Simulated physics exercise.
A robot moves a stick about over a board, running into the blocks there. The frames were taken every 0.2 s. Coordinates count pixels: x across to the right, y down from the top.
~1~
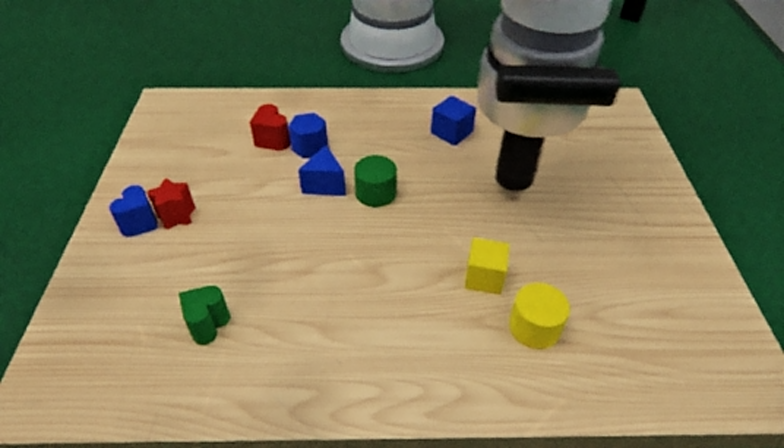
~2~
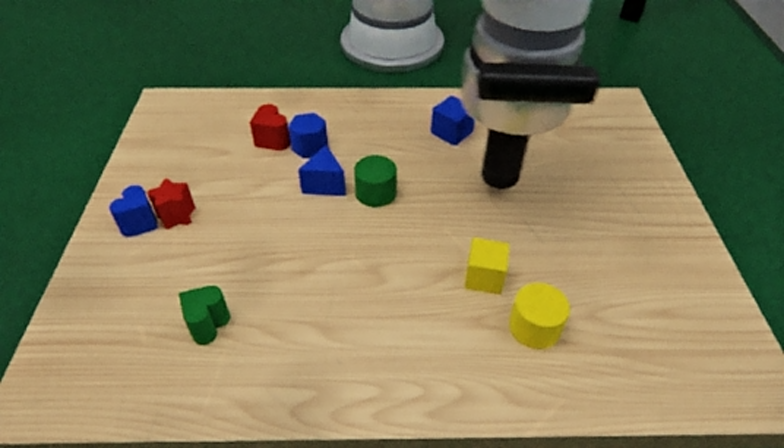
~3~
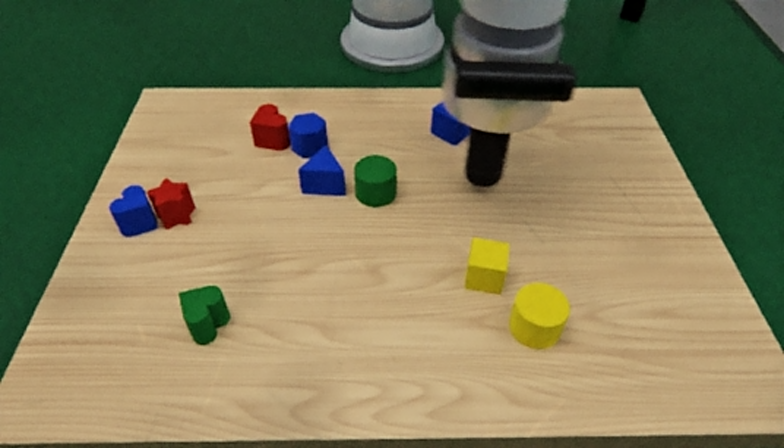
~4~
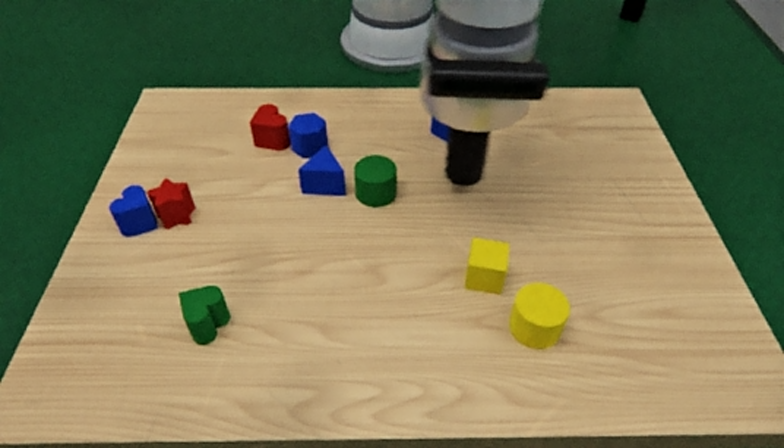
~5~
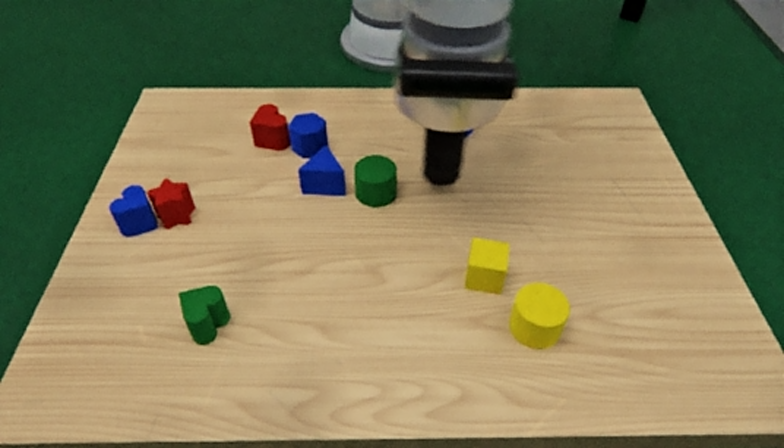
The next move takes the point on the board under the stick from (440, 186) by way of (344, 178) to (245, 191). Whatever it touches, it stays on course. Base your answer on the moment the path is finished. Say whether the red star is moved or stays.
By the time the path is finished, it has hardly shifted at all.
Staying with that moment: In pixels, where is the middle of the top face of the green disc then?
The green disc ends near (326, 182).
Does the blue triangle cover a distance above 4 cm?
Yes, I think so.
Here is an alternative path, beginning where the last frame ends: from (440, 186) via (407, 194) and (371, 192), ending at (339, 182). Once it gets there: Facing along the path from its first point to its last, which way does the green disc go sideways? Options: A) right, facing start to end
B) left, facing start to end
Letter B.
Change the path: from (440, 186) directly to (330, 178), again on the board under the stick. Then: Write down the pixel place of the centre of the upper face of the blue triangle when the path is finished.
It should be at about (285, 168).
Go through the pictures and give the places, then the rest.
In the first picture, stick's lower end at (514, 179); red star at (168, 191); blue triangle at (323, 161); green disc at (375, 168).
In the second picture, stick at (500, 177); blocks still.
In the third picture, stick at (483, 175); blocks still.
In the fourth picture, stick at (464, 174); blocks still.
In the fifth picture, stick at (441, 174); red star at (168, 191); blue triangle at (323, 161); green disc at (375, 168).
On the path given first. One third of the way, stick at (375, 167); blue triangle at (313, 166), turned 50° clockwise; green disc at (346, 174).
Two thirds of the way, stick at (309, 168); blue triangle at (270, 176), turned 35° clockwise; green disc at (326, 182).
At the end, stick at (242, 179); red star still; blue triangle at (239, 190), turned 70° anticlockwise; green disc at (326, 182).
